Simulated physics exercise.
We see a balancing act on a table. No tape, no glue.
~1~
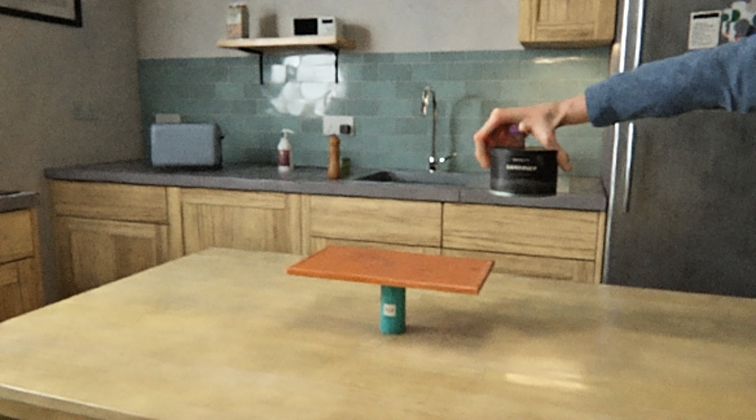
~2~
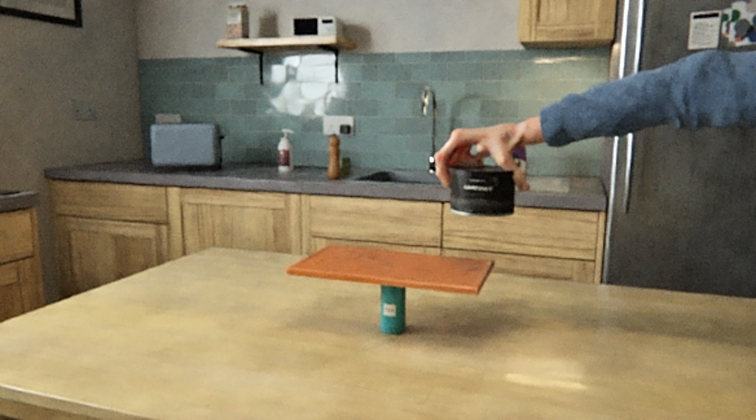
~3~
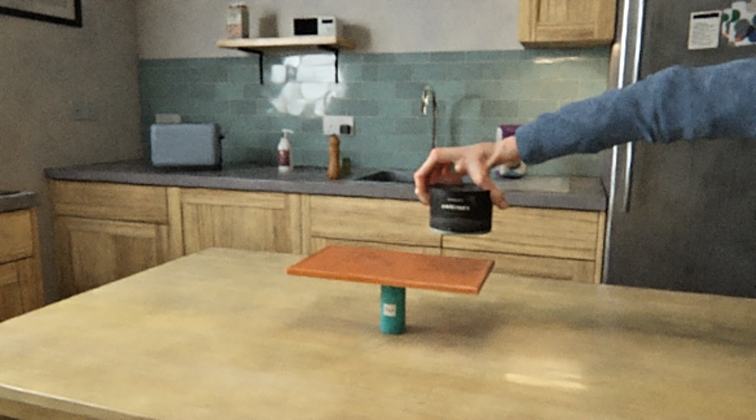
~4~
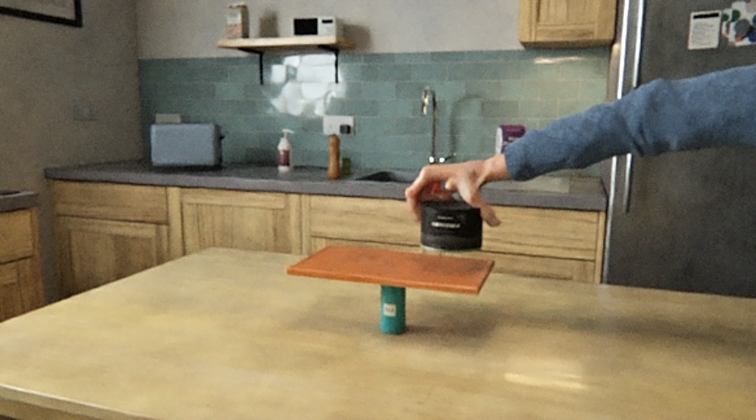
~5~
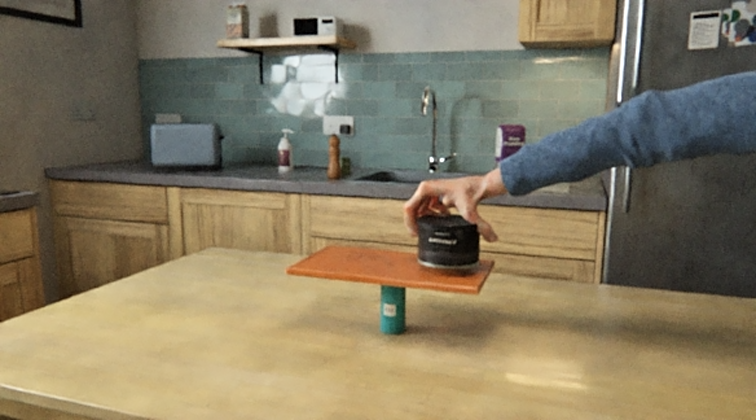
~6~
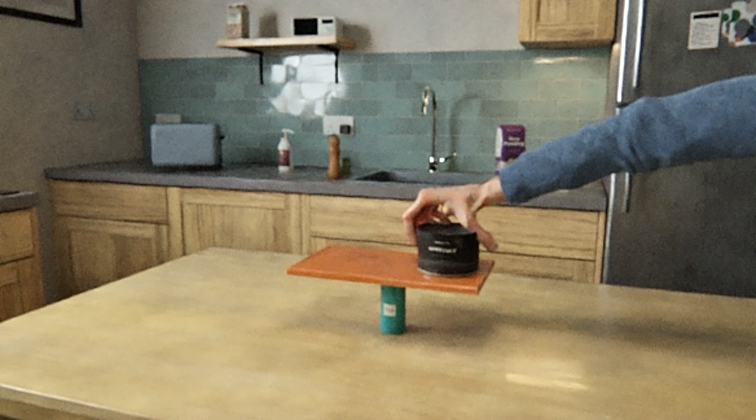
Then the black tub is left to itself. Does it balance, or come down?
Outcome: The stack loses its balance.
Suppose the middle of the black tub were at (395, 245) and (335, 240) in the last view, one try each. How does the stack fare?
First try: It stays up; second try: It loses its balance.
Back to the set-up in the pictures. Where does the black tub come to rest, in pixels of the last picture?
Around (503, 312).
Then, 0.40 s after the last picture, black tub now fallen; orange lid tipped 52° from how it was.
Then, 0.60 s after the last picture, orange lid now fallen; turquoise shaker on its side.
By the end, fallen, black tub, orange lid and turquoise shaker. Seen from the same camera at the end, black tub near (503, 313). The stack comes apart.
